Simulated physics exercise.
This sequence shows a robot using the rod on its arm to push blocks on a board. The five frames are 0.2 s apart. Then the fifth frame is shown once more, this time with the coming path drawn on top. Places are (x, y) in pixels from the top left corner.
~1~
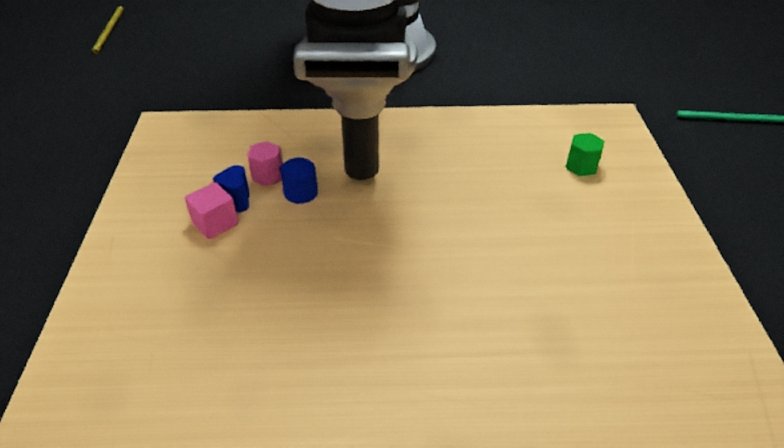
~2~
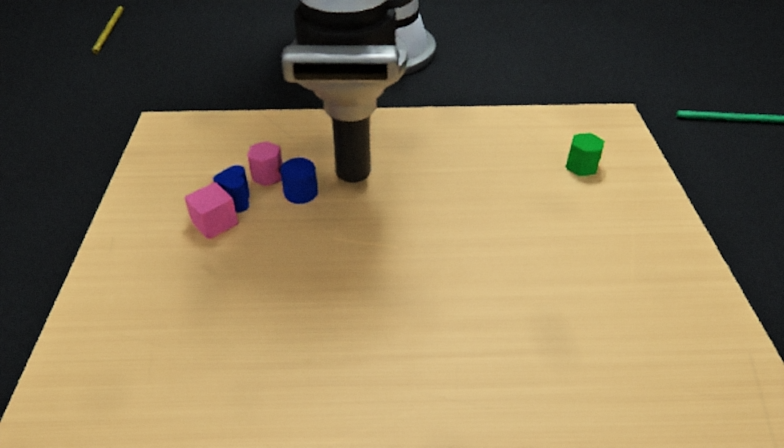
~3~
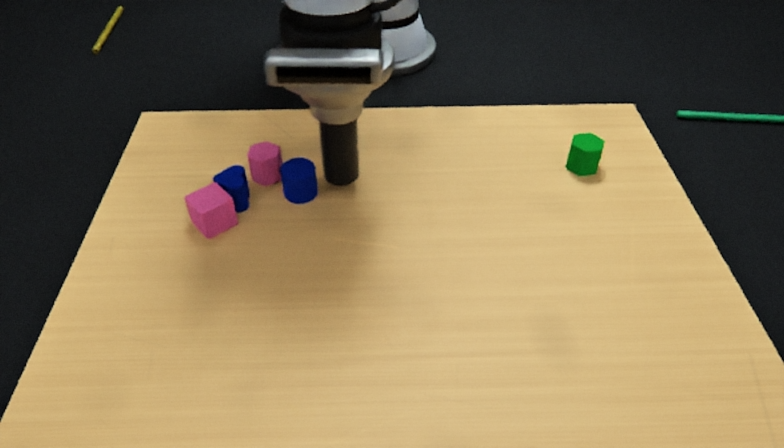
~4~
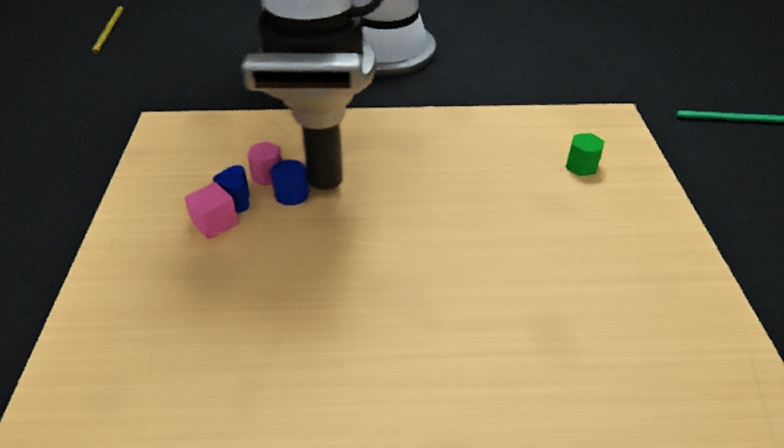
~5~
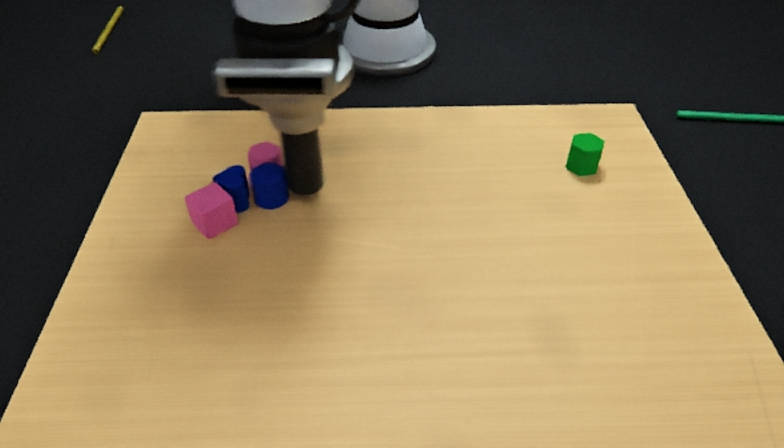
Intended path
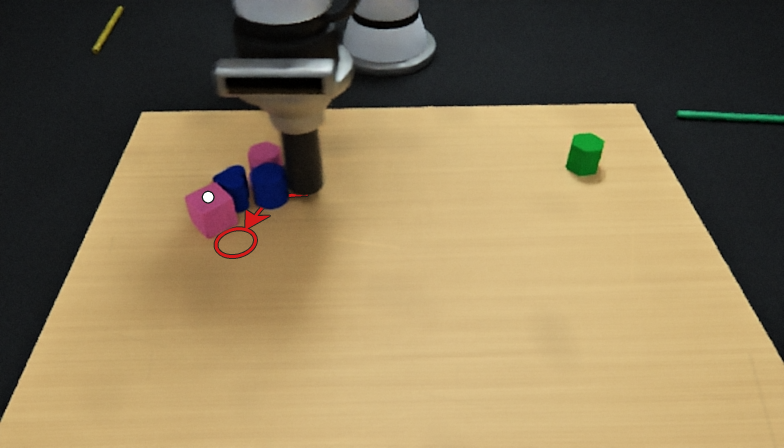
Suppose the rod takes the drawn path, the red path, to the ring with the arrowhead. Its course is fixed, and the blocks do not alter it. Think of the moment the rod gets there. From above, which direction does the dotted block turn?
Twists anticlockwise.
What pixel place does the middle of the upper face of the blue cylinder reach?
It should be at about (221, 178).
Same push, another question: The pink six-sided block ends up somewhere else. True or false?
This is false.
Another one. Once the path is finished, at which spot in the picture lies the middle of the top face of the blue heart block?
Around pixel (194, 173).
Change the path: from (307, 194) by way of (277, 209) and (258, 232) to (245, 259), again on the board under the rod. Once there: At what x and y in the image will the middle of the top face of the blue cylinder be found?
It will likely be found at (233, 181).
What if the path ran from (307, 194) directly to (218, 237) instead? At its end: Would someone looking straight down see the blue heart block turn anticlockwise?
I'd say no.
The drawn path runs from (307, 194) via (274, 199) and (253, 219), ending at (236, 242); the dot is on the pink square piece.
The first path, step by step. One third of the way, rod (272, 190); pink square piece (200, 199), turned 30° anticlockwise; blue heart block (203, 174); blue cylinder (233, 175).
Two thirds of the way, rod (251, 209); pink square piece (198, 200), turned 30° anticlockwise; blue heart block (194, 173), turned 20° clockwise; blue cylinder (221, 178).
At the end, rod (233, 232); pink square piece (198, 200), turned 30° anticlockwise; blue heart block (194, 173), turned 20° clockwise; pink six-sided block not moved; blue cylinder (221, 178).
